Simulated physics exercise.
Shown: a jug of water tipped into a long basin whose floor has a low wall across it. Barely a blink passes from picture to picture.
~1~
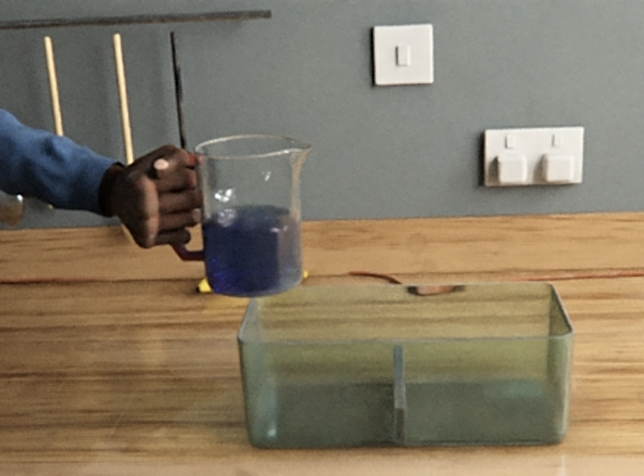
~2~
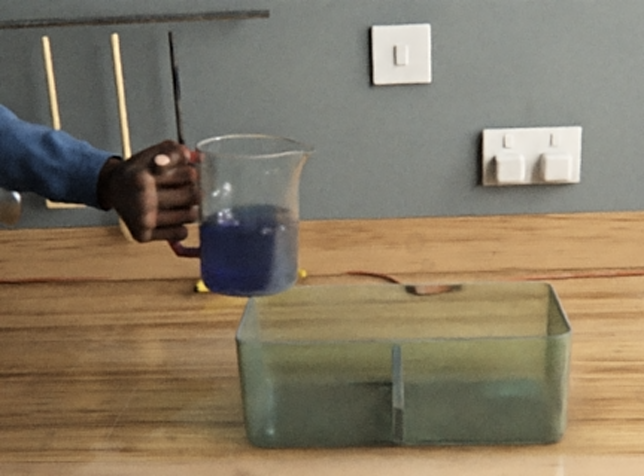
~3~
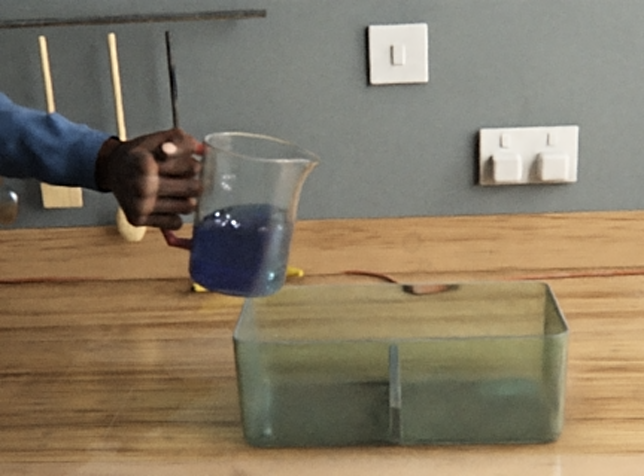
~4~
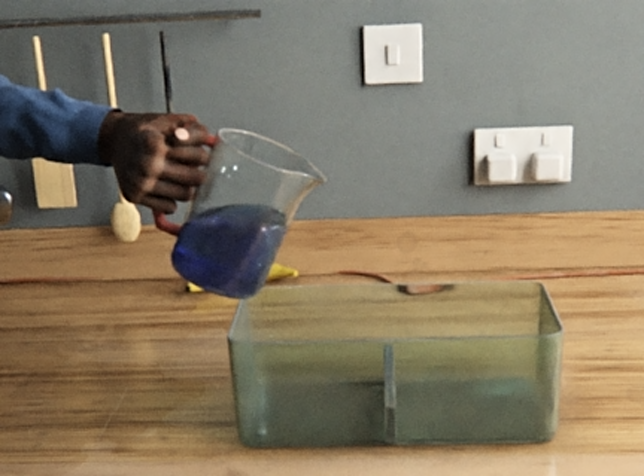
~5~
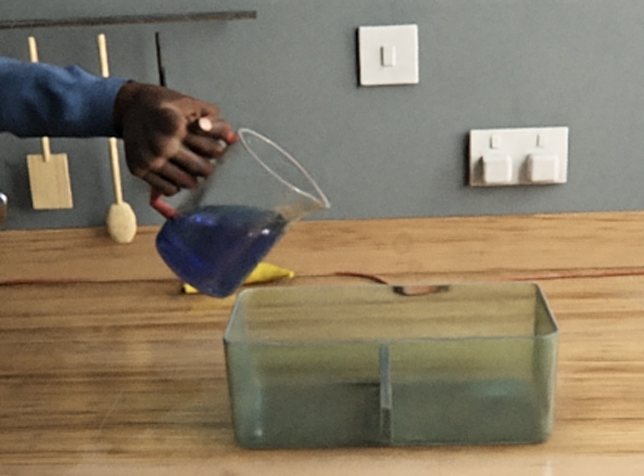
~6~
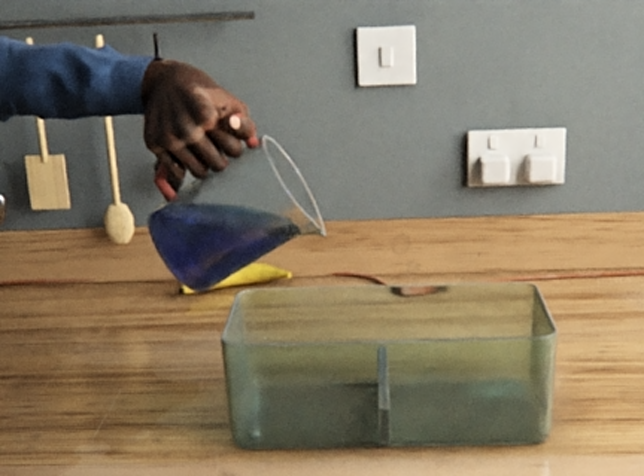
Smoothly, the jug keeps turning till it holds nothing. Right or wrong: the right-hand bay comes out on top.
Wrong, the left bay does.
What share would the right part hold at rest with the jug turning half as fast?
It comes to 20 per cent or so.
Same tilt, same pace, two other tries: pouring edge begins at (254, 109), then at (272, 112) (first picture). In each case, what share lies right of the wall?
5 % and 5 %.
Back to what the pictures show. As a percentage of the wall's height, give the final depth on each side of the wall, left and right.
I get 50 % for the left and 10 % for the right.
A moment on, the tilt is 99° and 71 per cent is still to pour, 12 is left of the wall and 0 right of it.
Next, the tilt is 102° and 27 per cent is still to pour, 53 is left of the wall and 8 right of it.
Then the tilt is 102° and 9 per cent is still to pour, 71 is left of the wall and 15 right of it.
Later the tilt is 102° and 2 per cent is still to pour, 80 is left of the wall and 16 right of it.
Finally, 82 per cent lies left of the wall, 16 right of it and 2 outside.
